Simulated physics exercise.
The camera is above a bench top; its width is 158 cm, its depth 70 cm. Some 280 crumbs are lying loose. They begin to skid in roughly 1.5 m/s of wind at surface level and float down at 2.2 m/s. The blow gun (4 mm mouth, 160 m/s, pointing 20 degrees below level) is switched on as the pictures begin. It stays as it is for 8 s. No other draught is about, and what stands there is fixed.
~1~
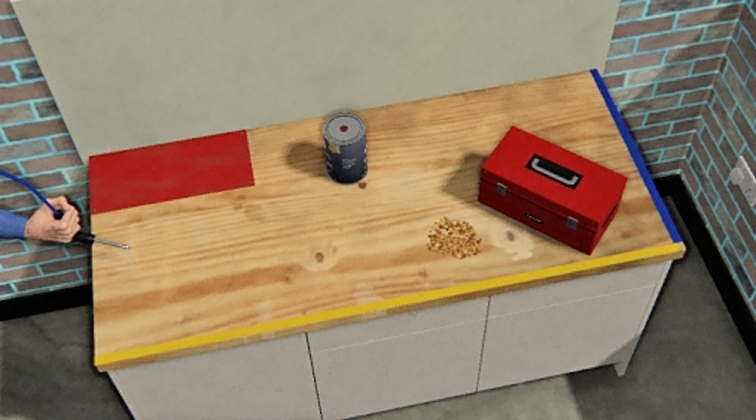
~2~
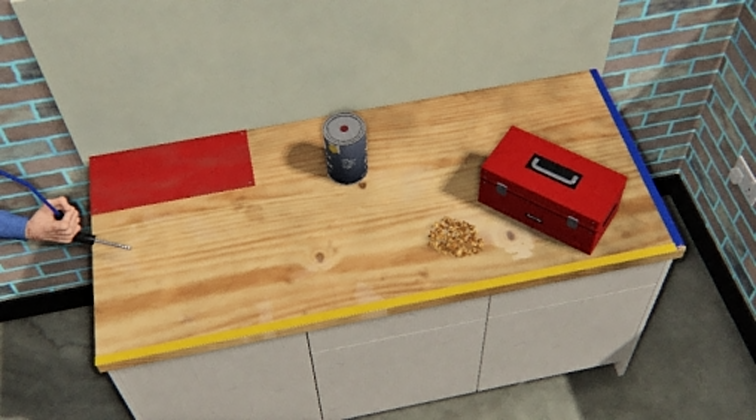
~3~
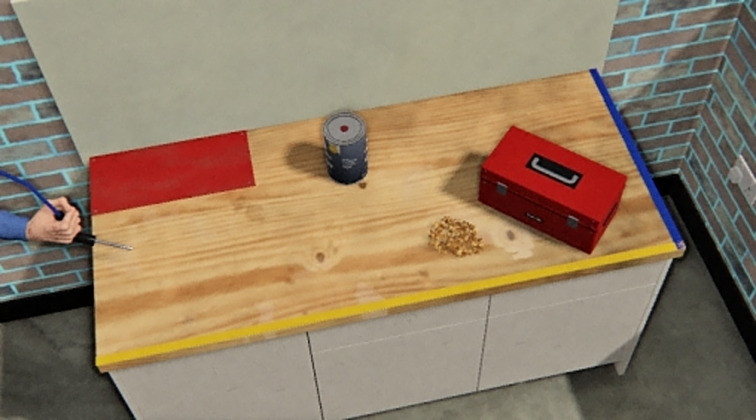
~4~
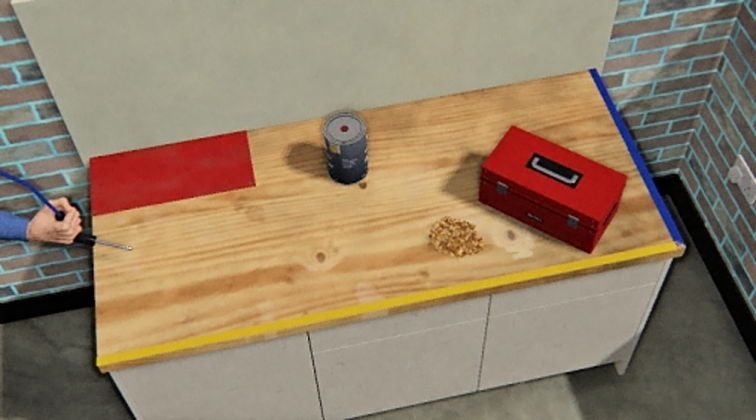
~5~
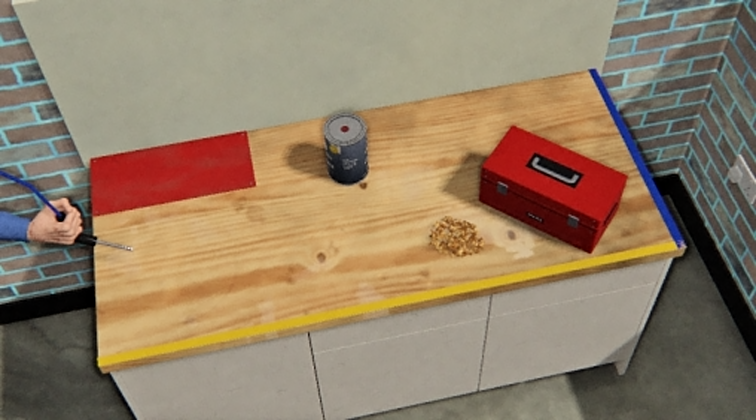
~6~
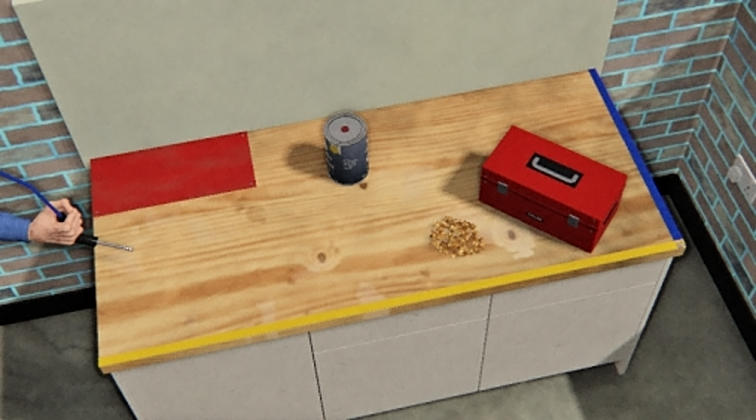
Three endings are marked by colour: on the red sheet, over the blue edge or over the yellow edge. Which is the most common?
The biggest group is at the yellow one.
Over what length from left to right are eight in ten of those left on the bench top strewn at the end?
Roughly 20 cm.
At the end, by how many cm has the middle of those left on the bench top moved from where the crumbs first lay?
Roughly 25 cm.
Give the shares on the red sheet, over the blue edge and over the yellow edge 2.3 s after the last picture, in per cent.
Roughly 0 % red, 0 % blue, 70 % yellow.
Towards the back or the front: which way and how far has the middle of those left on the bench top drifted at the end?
To the front, by about 5 cm.
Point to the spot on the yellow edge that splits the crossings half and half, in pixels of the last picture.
Near (578, 269).
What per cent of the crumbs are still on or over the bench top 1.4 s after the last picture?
Some 40 per cent.
Then, 1.4 s after the last picture, 22 % are on the move or not yet settled, 0 % are on the red sheet, 65 % over the yellow edge and 0 % over the blue edge; the middle of those still in play is near (542, 232).
Then, 2.3 s after the last picture, 20 % are on the move or not yet settled, 0 % are on the red sheet, 66 % over the yellow edge and 0 % over the blue edge; the middle of those still in play is near (543, 233).
Then, 4.2 s after the last picture, 16 % are on the move or not yet settled, 0 % are on the red sheet, 68 % over the yellow edge and 0 % over the blue edge; the middle of those still in play is near (543, 230).
Then, 7.8 s after the last picture, at the end, 0 % are on the red sheet, 70 % over the yellow edge and 0 % over the blue edge; the middle of those still in play is near (544, 235).
